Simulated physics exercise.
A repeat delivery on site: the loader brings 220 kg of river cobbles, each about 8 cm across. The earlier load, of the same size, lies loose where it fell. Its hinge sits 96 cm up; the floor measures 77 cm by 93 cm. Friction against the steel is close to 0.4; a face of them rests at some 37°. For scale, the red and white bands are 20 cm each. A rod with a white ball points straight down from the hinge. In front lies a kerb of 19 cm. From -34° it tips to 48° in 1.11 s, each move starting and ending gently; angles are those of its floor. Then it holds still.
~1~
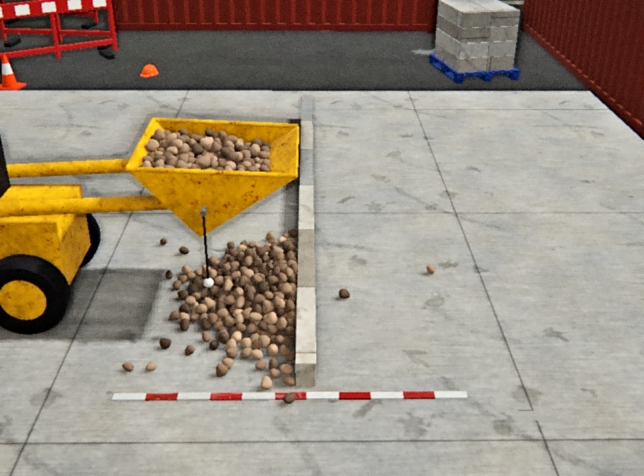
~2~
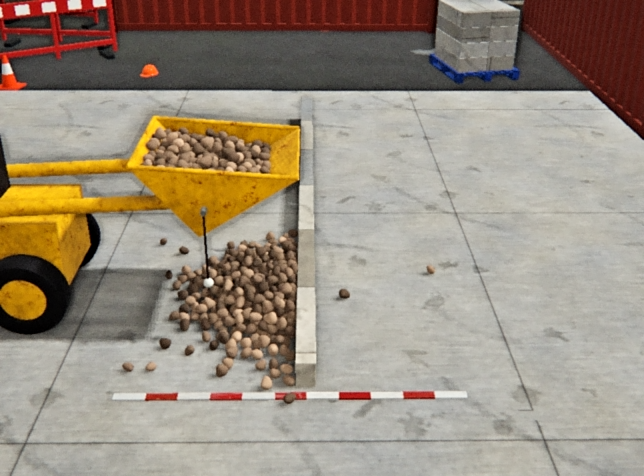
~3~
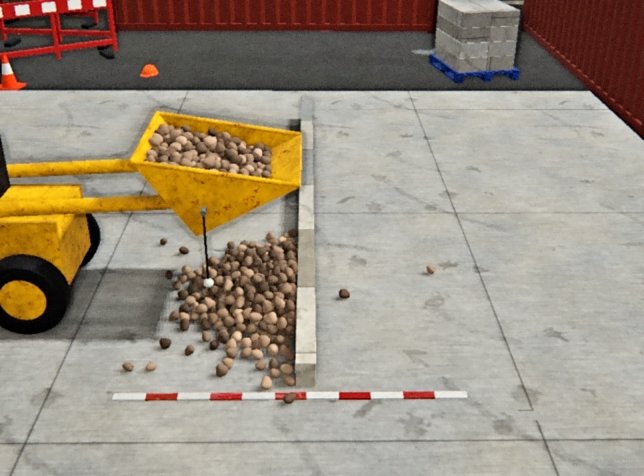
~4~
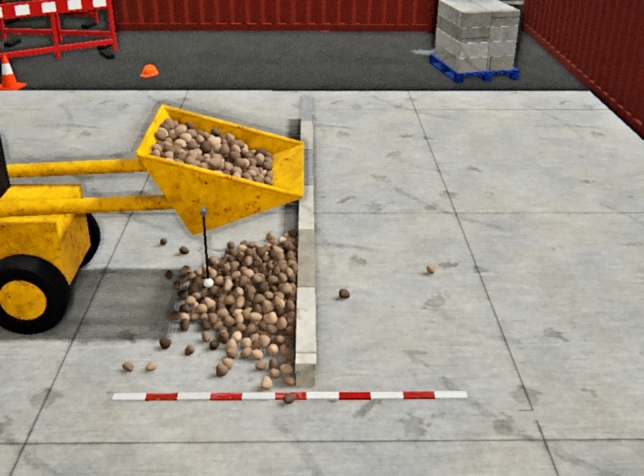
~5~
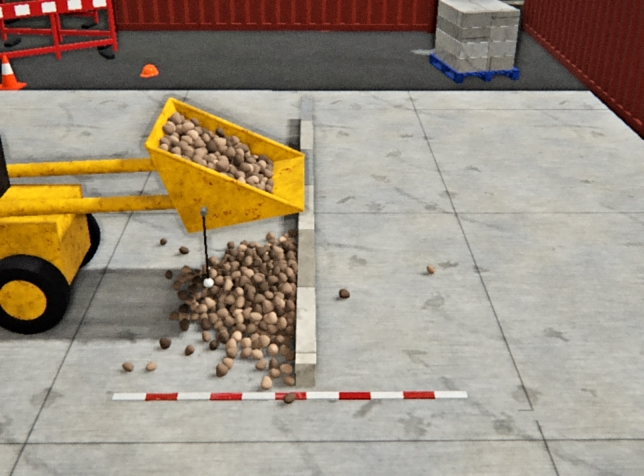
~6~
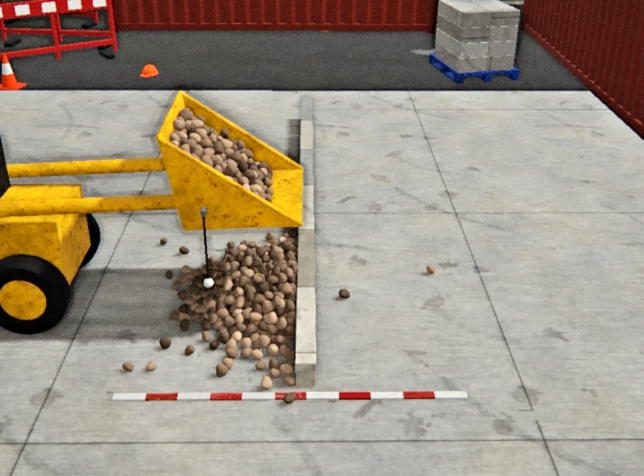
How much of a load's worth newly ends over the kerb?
Close to 36 parts in a hundred.
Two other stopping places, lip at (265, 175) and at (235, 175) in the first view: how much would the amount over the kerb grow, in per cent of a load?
First some 10, then 0 per cent.
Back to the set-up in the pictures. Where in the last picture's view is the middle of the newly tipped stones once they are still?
Around (294, 280).
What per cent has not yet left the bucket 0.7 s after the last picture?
About 35 per cent.
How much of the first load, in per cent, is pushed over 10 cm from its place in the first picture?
Roughly 5 per cent of them.
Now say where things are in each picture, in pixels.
In the first picture, the bucket is at -34°, its lip at (297, 176); the top of the load is at (182, 140). The earlier load is highest near (265, 268), 23 cm above ground level, 99 % on this side of the kerb, 1 % over the kerb.
In the second picture, the bucket is at -32°, its lip at (298, 179); the top of the load is at (180, 139).
In the third picture, lip at (300, 186), floor tilted -28°, highest stones at (177, 135).
In the fourth picture, the bucket is at -21°, its lip at (302, 197); the top of the load is at (174, 132).
In the fifth picture, the bucket is at -12°, its lip at (303, 210); the top of the load is at (179, 128).
In the sixth picture, the bucket is at -2°, its lip at (302, 225); the top of the load is at (186, 123).
Then, 0.4 s after the last picture the floor is at 35°; in per cent of one load, 99 in the bucket, 101 on this side of the kerb, 1 over the kerb; the foremost stones are at (318, 289).
Then, 0.7 s after the last picture the floor is at 48°; in per cent of one load, 34 in the bucket, 159 on this side of the kerb, 7 over the kerb; the foremost stones are at (356, 278).
Then, 1.1 s after the last picture the floor is at 48°; in per cent of one load, 6 in the bucket, 162 on this side of the kerb, 32 over the kerb; the foremost stones are at (415, 296).
Then, 3.5 s after the last picture the floor is at 48°; in per cent of one load, 0 in the bucket, 163 on this side of the kerb, 37 over the kerb; the foremost stones are at (479, 308). Net gain over the kerb, 36.
